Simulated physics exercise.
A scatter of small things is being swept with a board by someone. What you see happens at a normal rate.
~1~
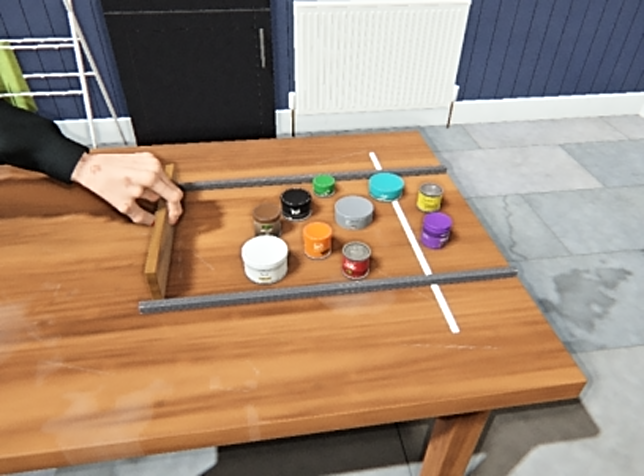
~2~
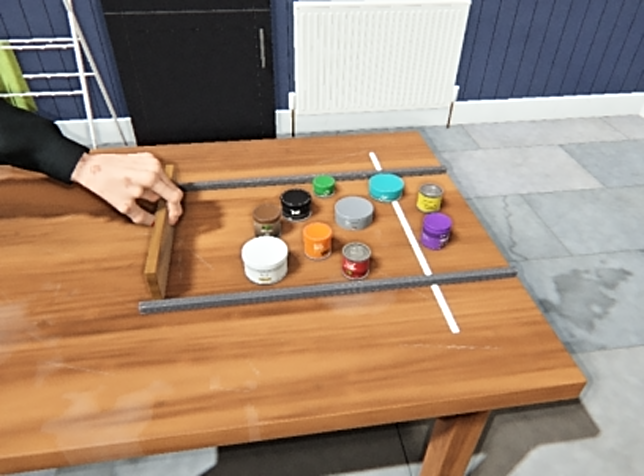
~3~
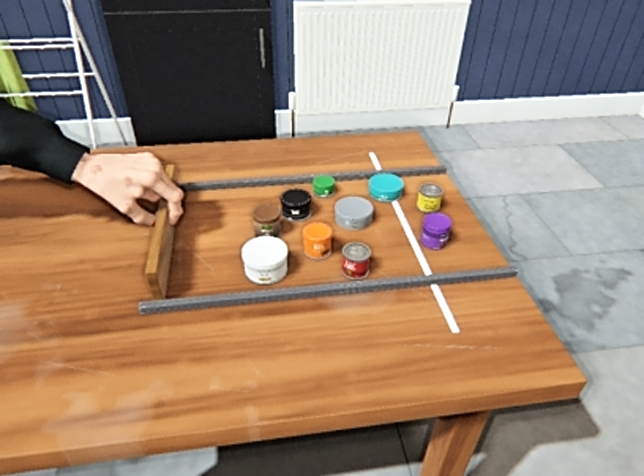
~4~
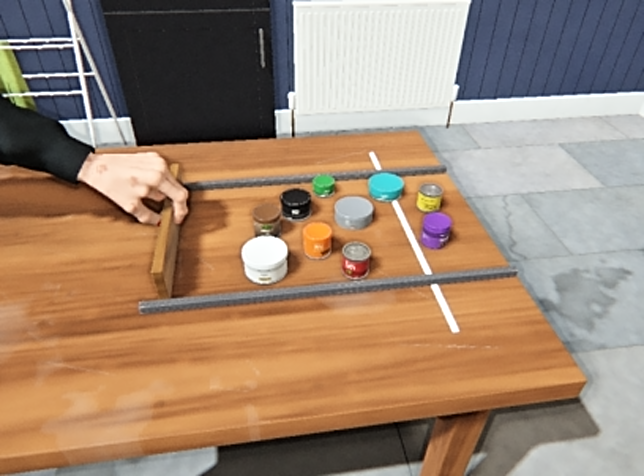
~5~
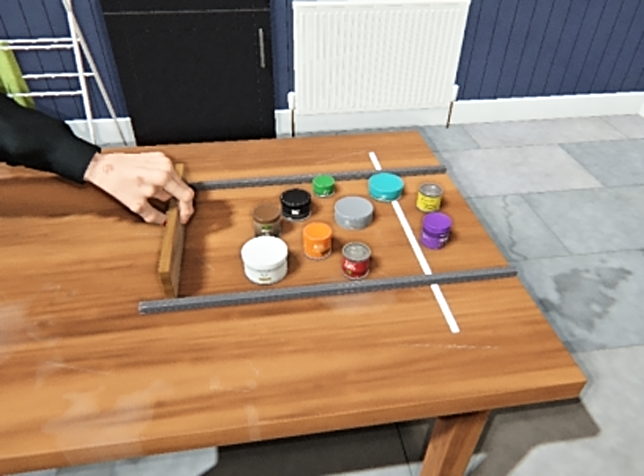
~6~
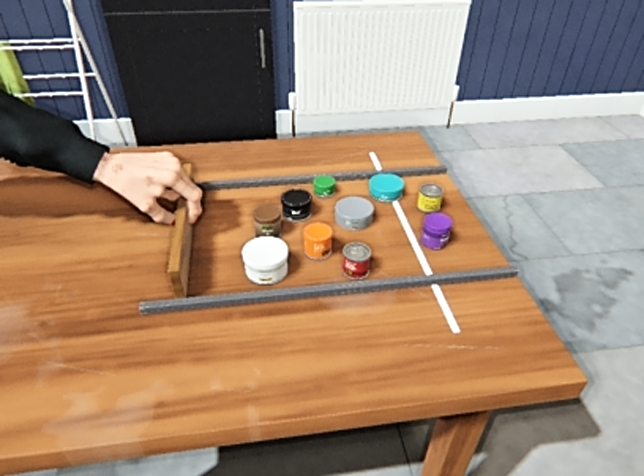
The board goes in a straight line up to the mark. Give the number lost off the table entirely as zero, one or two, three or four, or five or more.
Lost off the table: Zero.
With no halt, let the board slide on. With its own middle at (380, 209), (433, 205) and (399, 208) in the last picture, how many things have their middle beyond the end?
It comes out as 0, then 1, then 0.
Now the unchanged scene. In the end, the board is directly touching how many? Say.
It's 4.
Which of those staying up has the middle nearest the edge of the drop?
Result: Yellow tin.
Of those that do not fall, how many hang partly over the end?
That'd be 1.
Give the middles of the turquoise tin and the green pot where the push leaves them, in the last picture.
You'll see the turquoise tin at (425, 184), with the green pot at (398, 180).
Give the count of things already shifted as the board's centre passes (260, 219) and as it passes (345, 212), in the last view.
The count is 2 at the first point and 7 at the second.
A little later, none off yet; yellow tin at rest near (430, 198); purple tub at rest near (436, 231); turquoise tin at rest near (386, 188).
Next, none off yet; yellow tin at rest near (430, 198); purple tub at rest near (436, 231); turquoise tin moving near (392, 187).
When it is over, the number that fall off is zero.
